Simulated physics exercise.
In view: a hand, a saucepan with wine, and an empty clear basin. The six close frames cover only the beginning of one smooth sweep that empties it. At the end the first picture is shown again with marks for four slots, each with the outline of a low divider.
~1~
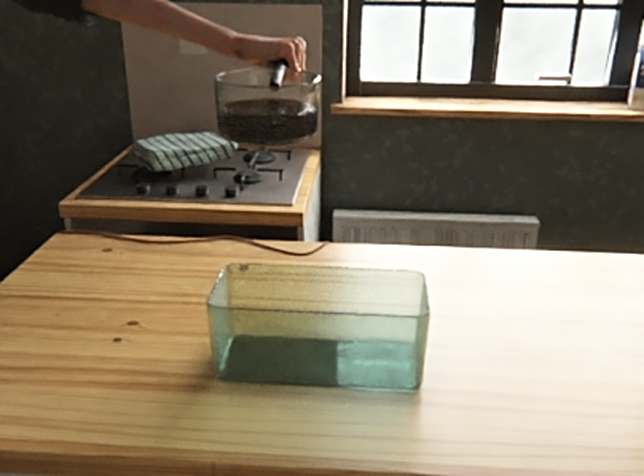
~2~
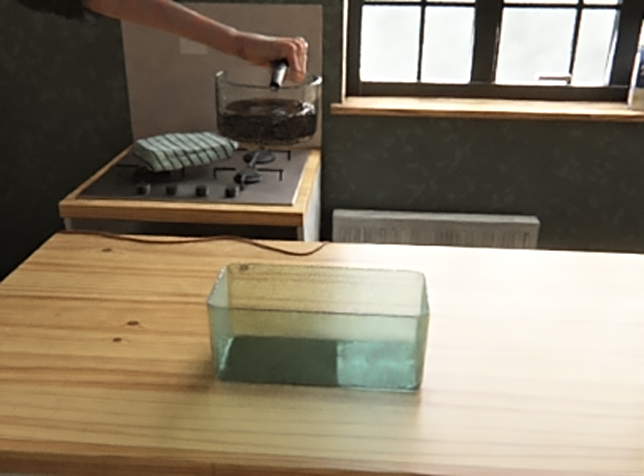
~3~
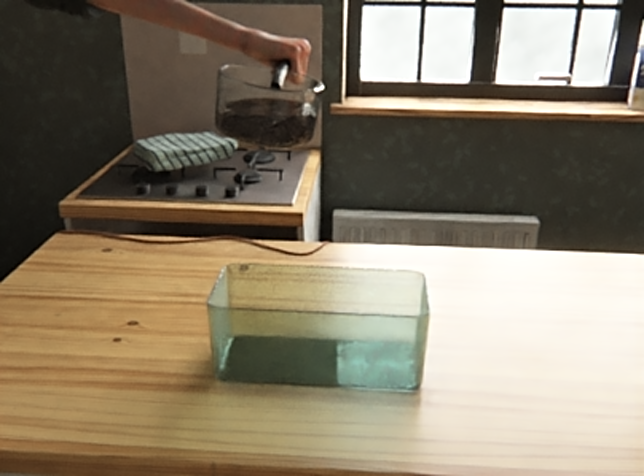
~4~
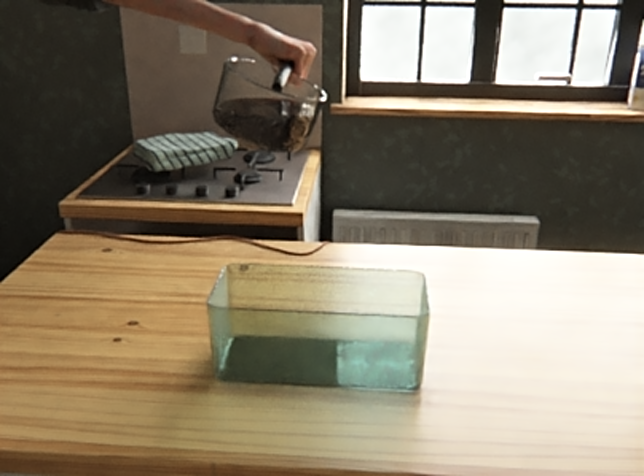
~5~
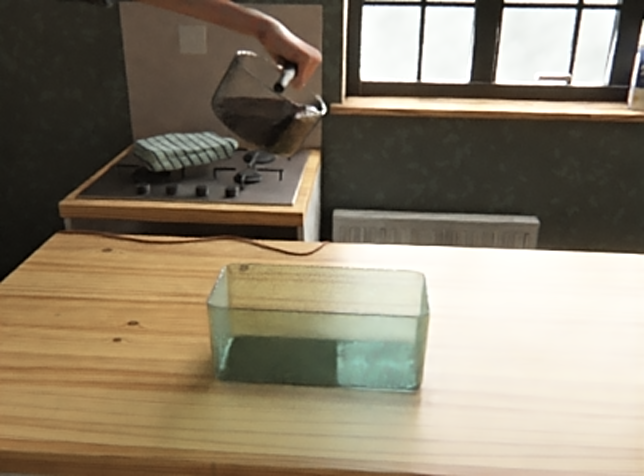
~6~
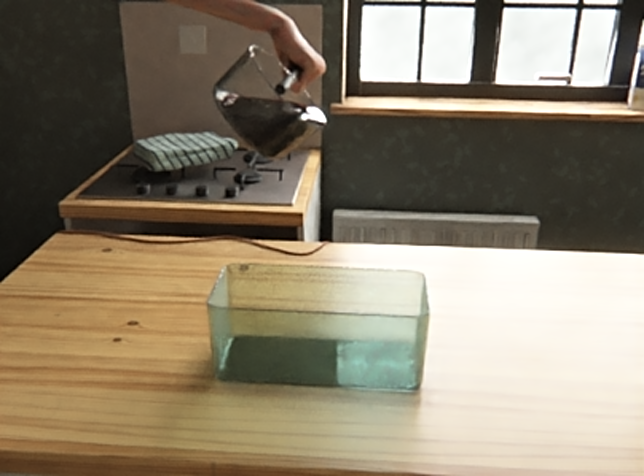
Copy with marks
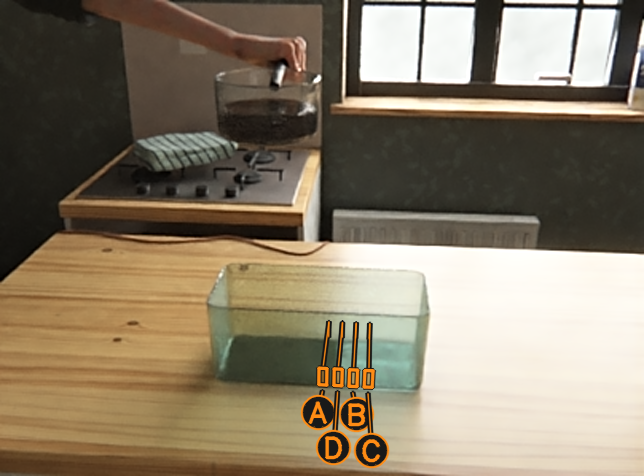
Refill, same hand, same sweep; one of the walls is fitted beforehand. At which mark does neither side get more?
I would pick place B.
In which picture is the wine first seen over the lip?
In picture 6.
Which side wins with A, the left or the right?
The right side.
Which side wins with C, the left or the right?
The left side.
On the marked copy, A at (322, 391); B at (352, 392); C at (368, 393); D at (337, 391).
Choosing A, about 13 % ends left of the wall and 82 % right of it; 5 % is lost outside.
Choosing B, about 49 % ends left of the wall and 48 % right of it; 3 % is lost outside.
Choosing C, about 71 % ends left of the wall and 25 % right of it; 4 % is lost outside.
Choosing D, about 24 % ends left of the wall and 72 % right of it; 4 % is lost outside.
